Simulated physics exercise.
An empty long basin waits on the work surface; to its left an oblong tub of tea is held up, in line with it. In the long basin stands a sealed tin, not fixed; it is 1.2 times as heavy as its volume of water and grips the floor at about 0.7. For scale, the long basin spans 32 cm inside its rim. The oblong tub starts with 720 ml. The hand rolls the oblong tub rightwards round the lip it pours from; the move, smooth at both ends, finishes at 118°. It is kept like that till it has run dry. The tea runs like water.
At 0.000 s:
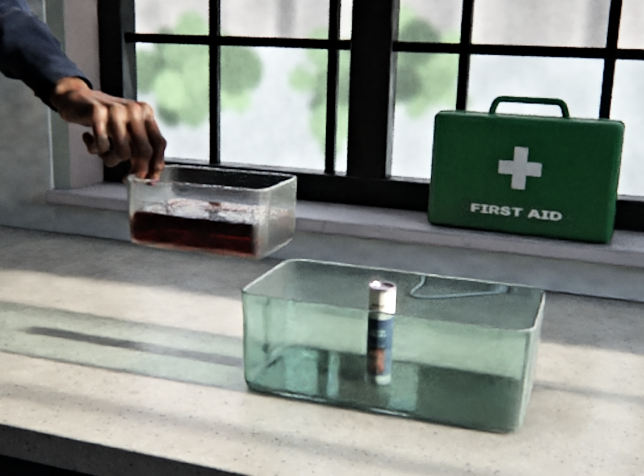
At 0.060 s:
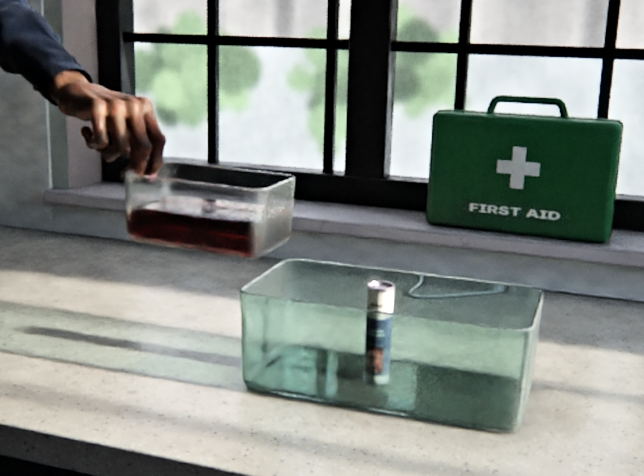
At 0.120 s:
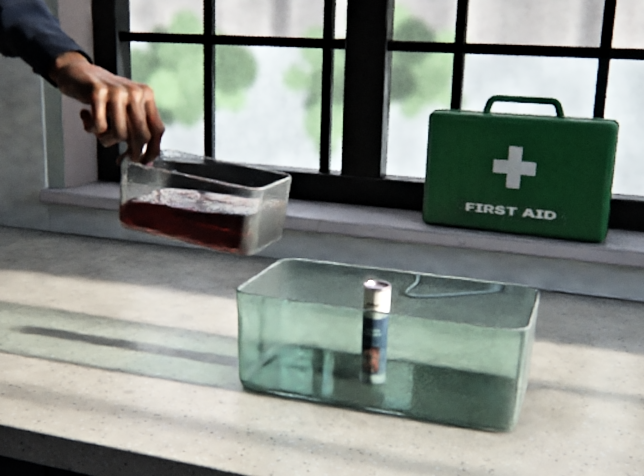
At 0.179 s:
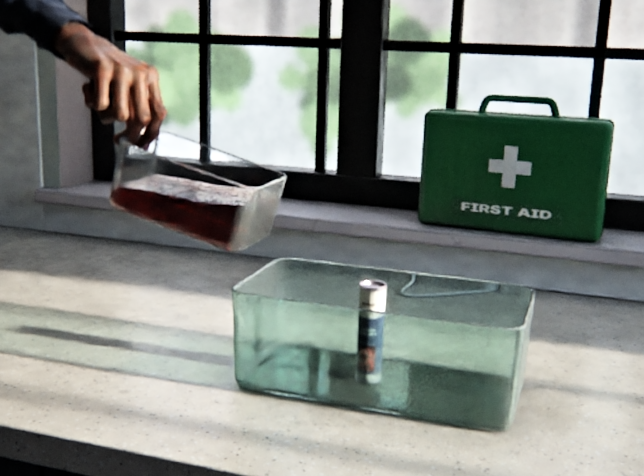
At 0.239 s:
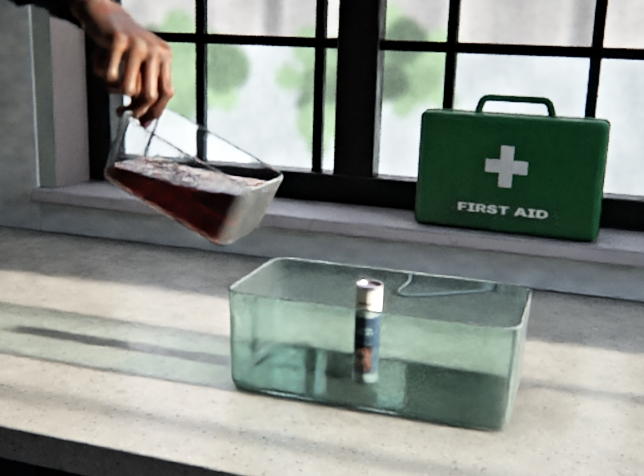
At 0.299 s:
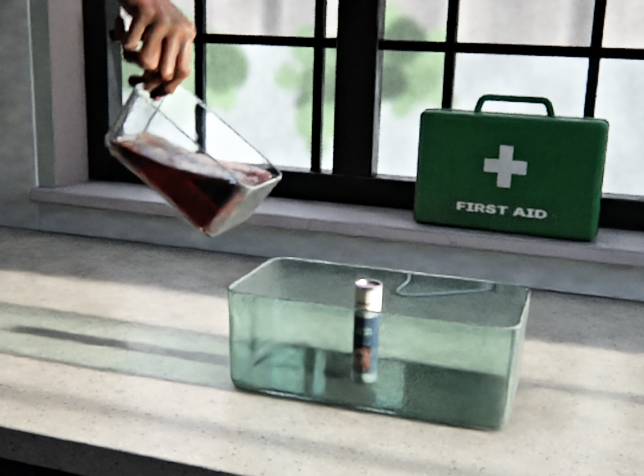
Hand tilting a clear oblong tub of dark reddish tea rightwards above a long glass basin holding an upright tin.
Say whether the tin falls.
The tin goes over.
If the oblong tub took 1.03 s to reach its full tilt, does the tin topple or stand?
Then it falls.
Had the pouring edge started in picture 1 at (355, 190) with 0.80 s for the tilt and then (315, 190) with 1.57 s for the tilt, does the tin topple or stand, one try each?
First it keeps standing; then it stays up.
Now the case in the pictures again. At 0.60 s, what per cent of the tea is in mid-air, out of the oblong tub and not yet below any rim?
Some 60 per cent.
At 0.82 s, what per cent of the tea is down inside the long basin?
Some 90 per cent.
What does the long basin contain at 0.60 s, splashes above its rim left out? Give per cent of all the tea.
About 14 per cent.
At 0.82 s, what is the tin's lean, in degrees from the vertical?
It is at some 40°.
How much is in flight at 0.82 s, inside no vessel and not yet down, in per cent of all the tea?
About 8 per cent.
After 0.60 s the tilt is 101° and 25 per cent is still to pour; the tin stands where it began.
After 0.82 s the tilt is 118° and 2 per cent is still to pour; the tin leans 40°.
After 1.05 s the tilt is 118° and 0 per cent is still to pour; the tin lies on its side.
After 1.30 s the tilt is 118° and 0 per cent is still to pour; the tin lies on its side.
In the end the tin lies on its side.
